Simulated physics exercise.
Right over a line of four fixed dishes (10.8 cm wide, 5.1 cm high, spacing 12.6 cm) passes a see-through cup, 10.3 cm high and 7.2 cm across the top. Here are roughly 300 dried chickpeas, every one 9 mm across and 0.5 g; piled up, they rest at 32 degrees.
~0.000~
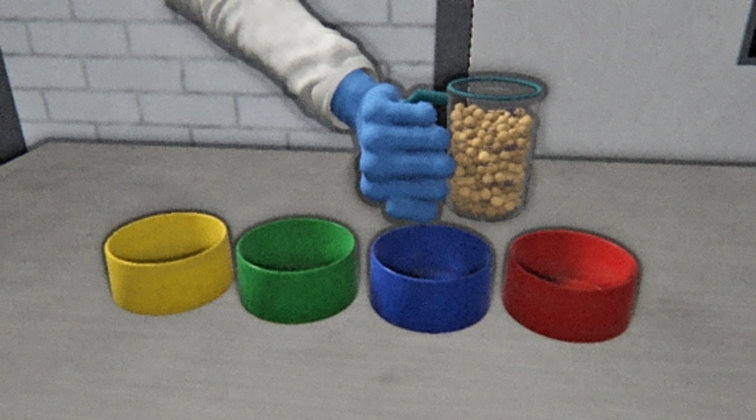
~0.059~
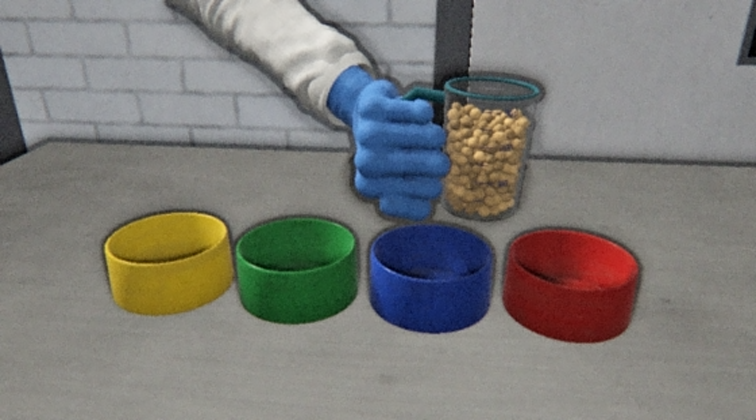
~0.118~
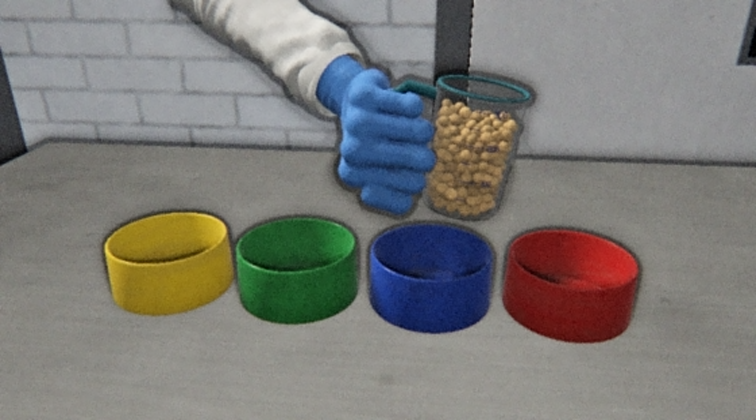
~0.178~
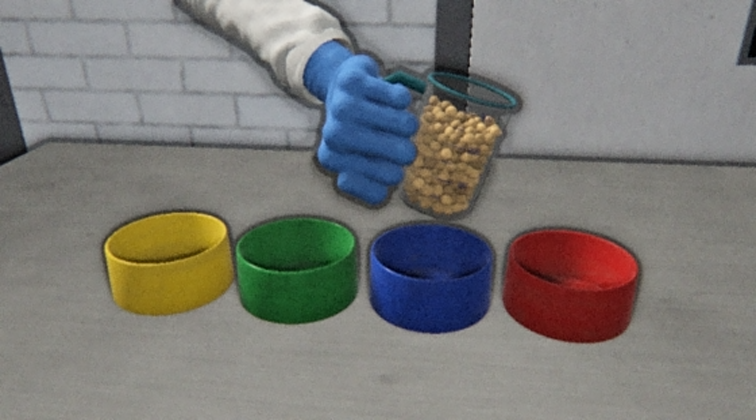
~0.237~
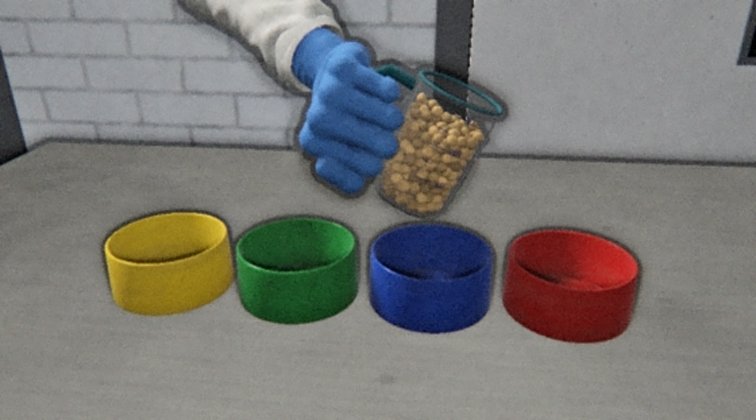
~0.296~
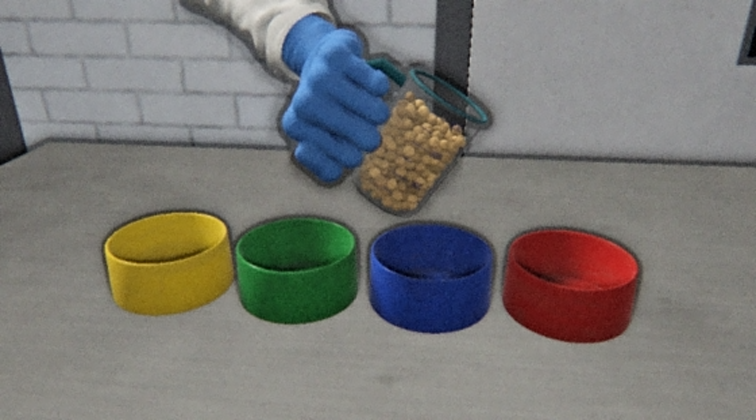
The video shows a blue-gloved hand holding a clear cup of dried chickpeas above a gray table with yellow, green, blue and red dishes in a row, moving the cup a short way left while tilting it clockwise to the right.
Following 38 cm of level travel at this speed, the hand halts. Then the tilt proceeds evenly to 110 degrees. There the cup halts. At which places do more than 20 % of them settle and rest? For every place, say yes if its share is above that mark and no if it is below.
Red dish: No, blue dish: No, green dish: Yes, yellow dish: Yes, counter: No.
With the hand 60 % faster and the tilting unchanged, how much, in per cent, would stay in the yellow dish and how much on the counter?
Shares: Yellow 100, counter 0.
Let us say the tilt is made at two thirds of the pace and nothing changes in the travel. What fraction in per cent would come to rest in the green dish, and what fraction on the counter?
Result - green dish: 0; counter: 0.
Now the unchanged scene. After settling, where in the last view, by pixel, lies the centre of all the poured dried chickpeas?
Look around (210, 276) in the last picture.
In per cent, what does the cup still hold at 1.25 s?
My estimate is about 45 per cent.
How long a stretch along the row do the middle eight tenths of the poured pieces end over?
I'd put it at close to 16 cm.
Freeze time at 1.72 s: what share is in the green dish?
I'd put it at about 40 % by that time.
After 0.87 s, tilt 106 degrees; cup holds 95 %, green 5 %.
After 1.25 s, tilt 110 degrees; cup holds 45 %, green 35 %, yellow 5 %.
After 1.72 s, tilt 110 degrees; cup holds 15 %, green 40 %, yellow 35 %.
In the end, at 2.8 s, red 0 %, blue 0 %, green 40 %, yellow 50 %, counter 10 %.
